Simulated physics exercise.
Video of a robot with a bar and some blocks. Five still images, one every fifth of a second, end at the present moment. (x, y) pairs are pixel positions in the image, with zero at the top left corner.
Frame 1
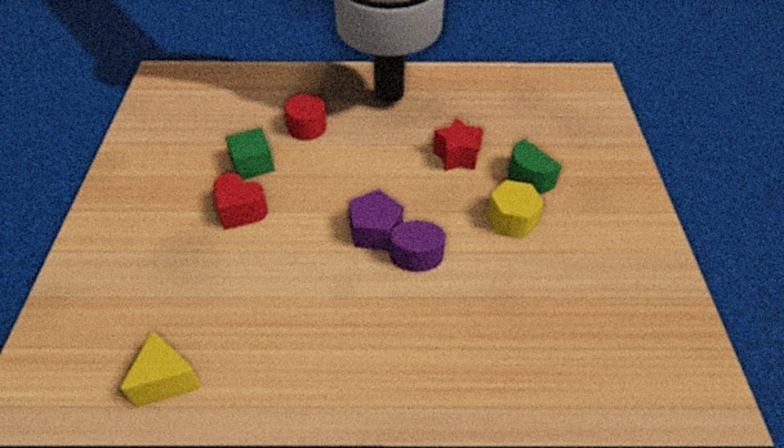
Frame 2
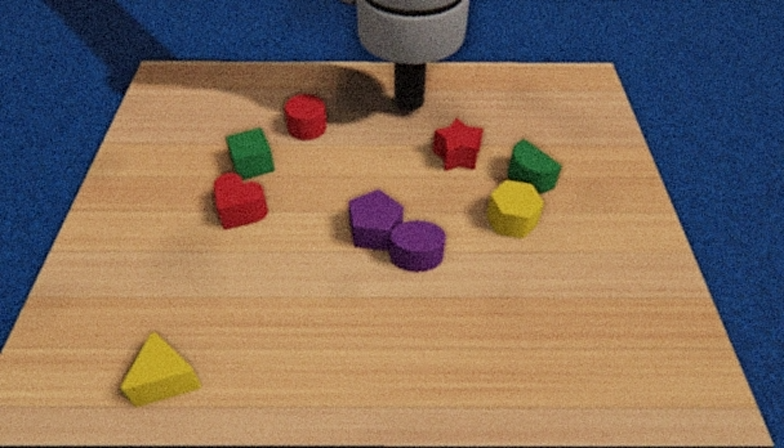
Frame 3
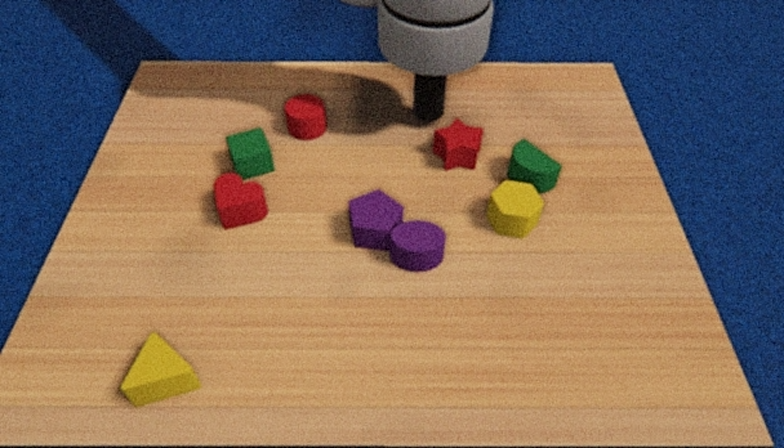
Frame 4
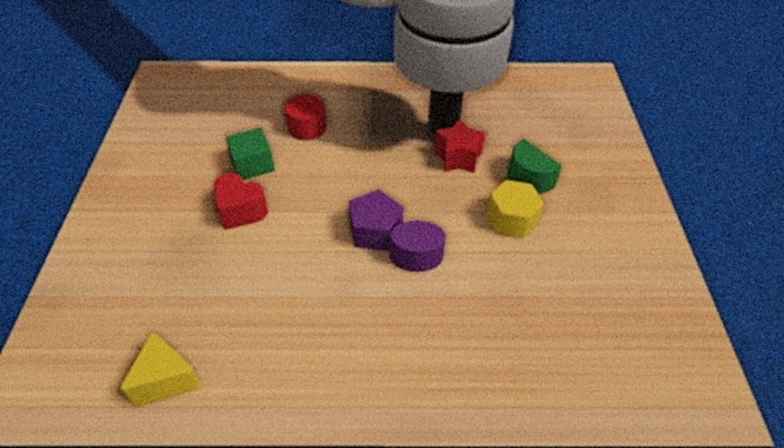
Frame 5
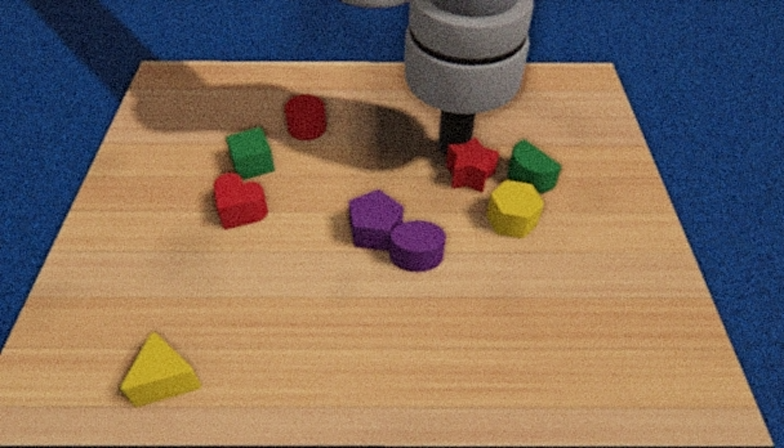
Robotic arm with a dark bar moving right and forward over a wooden board, nudging a red star block among coloured blocks.
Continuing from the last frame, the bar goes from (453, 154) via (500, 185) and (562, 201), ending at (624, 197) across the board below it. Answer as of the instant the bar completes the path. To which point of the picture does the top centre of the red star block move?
Pixel (517, 195).
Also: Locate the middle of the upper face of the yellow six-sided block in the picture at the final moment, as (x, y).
Final place: (540, 232).
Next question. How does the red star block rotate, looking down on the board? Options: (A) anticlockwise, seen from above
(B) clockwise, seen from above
I choose B.
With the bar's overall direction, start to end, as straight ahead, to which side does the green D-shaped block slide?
Answer: Leftward.
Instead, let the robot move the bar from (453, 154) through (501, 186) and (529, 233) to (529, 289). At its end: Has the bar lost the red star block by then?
No, that is not how it ends up.
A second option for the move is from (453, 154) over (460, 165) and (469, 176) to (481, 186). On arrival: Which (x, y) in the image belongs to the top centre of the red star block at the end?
Expect it around (495, 189).
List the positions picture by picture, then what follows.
Bar's lower end at (389, 94); red star block at (460, 134); yellow six-sided block at (517, 198); green D-shaped block at (534, 156), in the first picture.
Bar at (409, 101); blocks still, in the second picture.
Bar at (428, 112); blocks still, in the third picture.
Bar at (444, 127); red star block at (461, 136), in the fourth picture.
Bar at (454, 146); red star block at (473, 153); yellow six-sided block at (517, 198); green D-shaped block at (534, 156), in the fifth picture.
What follows on the original path. One third of the way, bar at (503, 177); red star block at (503, 189), turned 35° clockwise; yellow six-sided block at (534, 218), turned 25° anticlockwise; green D-shaped block at (541, 158).
Two thirds of the way, bar at (566, 193); red star block at (517, 195), turned 60° clockwise; yellow six-sided block at (540, 232), turned 20° anticlockwise; green D-shaped block at (589, 156), turned 80° anticlockwise.
At the end, bar at (628, 188); red star block at (517, 195), turned 60° clockwise; yellow six-sided block at (540, 232), turned 20° anticlockwise; green D-shaped block at (610, 147), turned 130° anticlockwise.
